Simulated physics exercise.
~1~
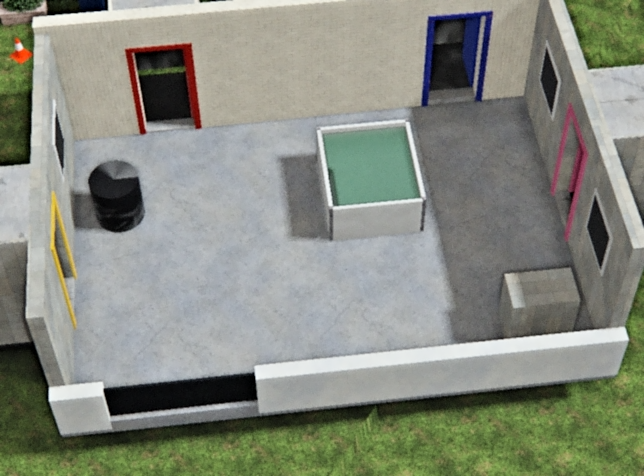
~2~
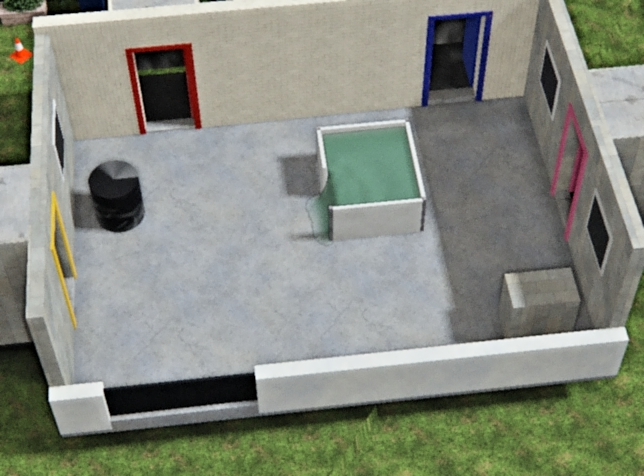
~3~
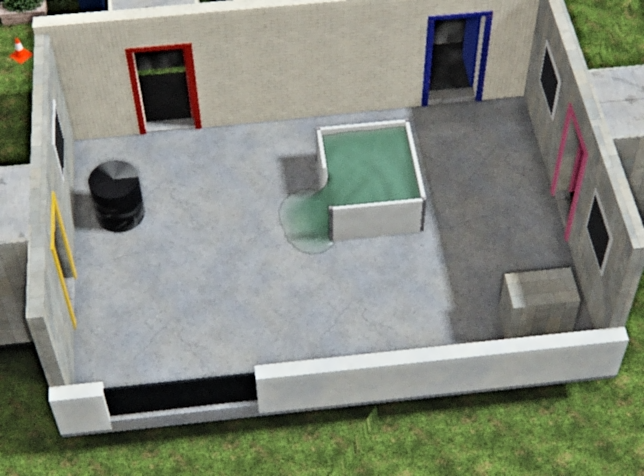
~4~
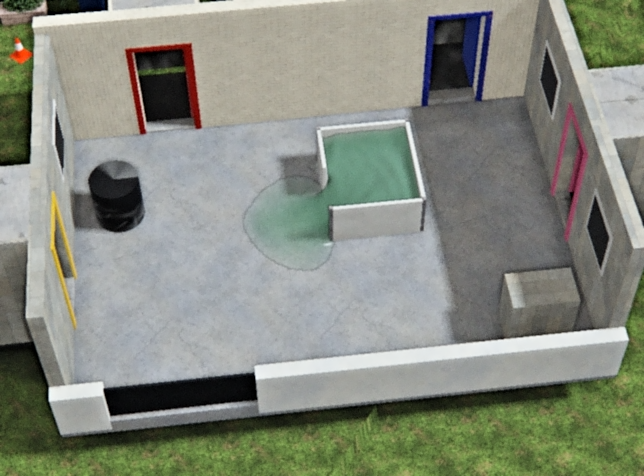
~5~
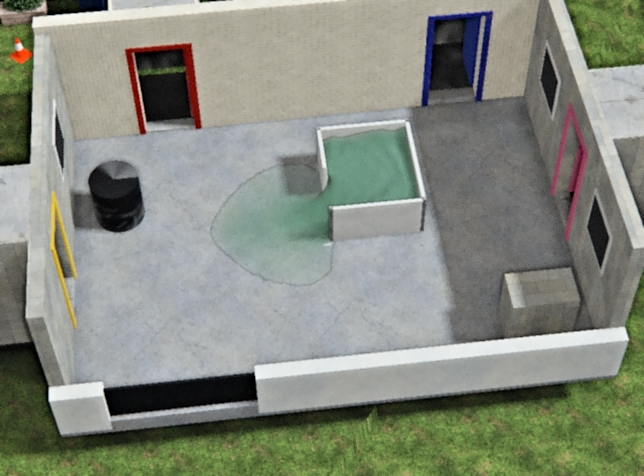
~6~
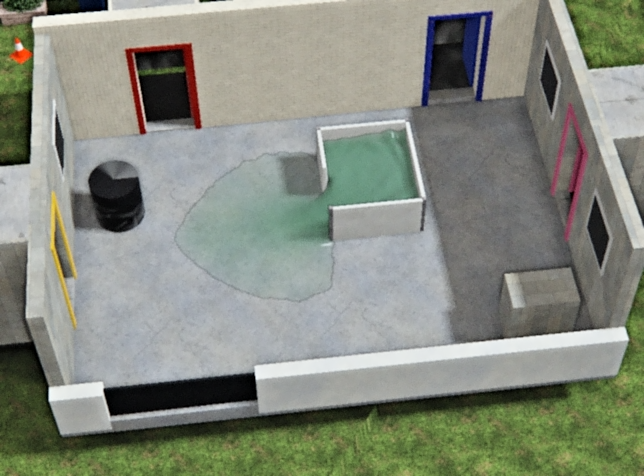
Green water pours from the tank's left side and spreads leftward across the grey yard floor.
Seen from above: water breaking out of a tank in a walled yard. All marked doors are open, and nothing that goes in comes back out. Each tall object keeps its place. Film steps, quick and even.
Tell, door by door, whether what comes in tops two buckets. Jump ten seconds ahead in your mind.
In turn, the blue door keeps to two buckets or fewer; the red door tops two buckets; the yellow door tops two buckets; the pink door keeps to two buckets or fewer.
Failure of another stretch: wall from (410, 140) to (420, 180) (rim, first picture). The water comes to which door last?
The one in yellow.
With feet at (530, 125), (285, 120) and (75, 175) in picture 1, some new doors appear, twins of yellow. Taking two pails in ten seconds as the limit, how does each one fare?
First stays short of it, second stays short of it, third crosses the line.
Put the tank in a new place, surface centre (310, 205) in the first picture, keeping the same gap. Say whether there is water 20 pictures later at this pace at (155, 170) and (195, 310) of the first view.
One after the other: Reached, reached.
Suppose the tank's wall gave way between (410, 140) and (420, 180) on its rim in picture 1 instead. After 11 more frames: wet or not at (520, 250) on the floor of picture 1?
Submerged.
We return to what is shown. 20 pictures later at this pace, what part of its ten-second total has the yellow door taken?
My guess is about 55 %.
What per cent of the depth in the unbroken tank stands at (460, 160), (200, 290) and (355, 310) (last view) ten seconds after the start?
Estimated readings in sequence: 0, 8, 4 percent.
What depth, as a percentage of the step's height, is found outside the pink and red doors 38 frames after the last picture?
The first comes to about 0 percent, the second to about 230 percent.
A moment on, water covers 30 % of the floor; the blue door not reached, the red door not reached, the yellow door wet at the sill, nothing in, the pink door not reached.
Next, water covers 45 % of the floor; the blue door not reached, the red door wet at the sill, nothing in, the yellow door over two buckets in, the pink door not reached.
Then, water covers 45 % of the floor; the blue door not reached, the red door under two buckets in, the yellow door far over two buckets in, the pink door not reached.
Later, water covers 50 % of the floor; the blue door not reached, the red door over two buckets in, the yellow door far over two buckets in, the pink door not reached.
In the end, water covers 75 % of the floor; the blue door not reached, the red door over two buckets in, the yellow door far over two buckets in, the pink door not reached.
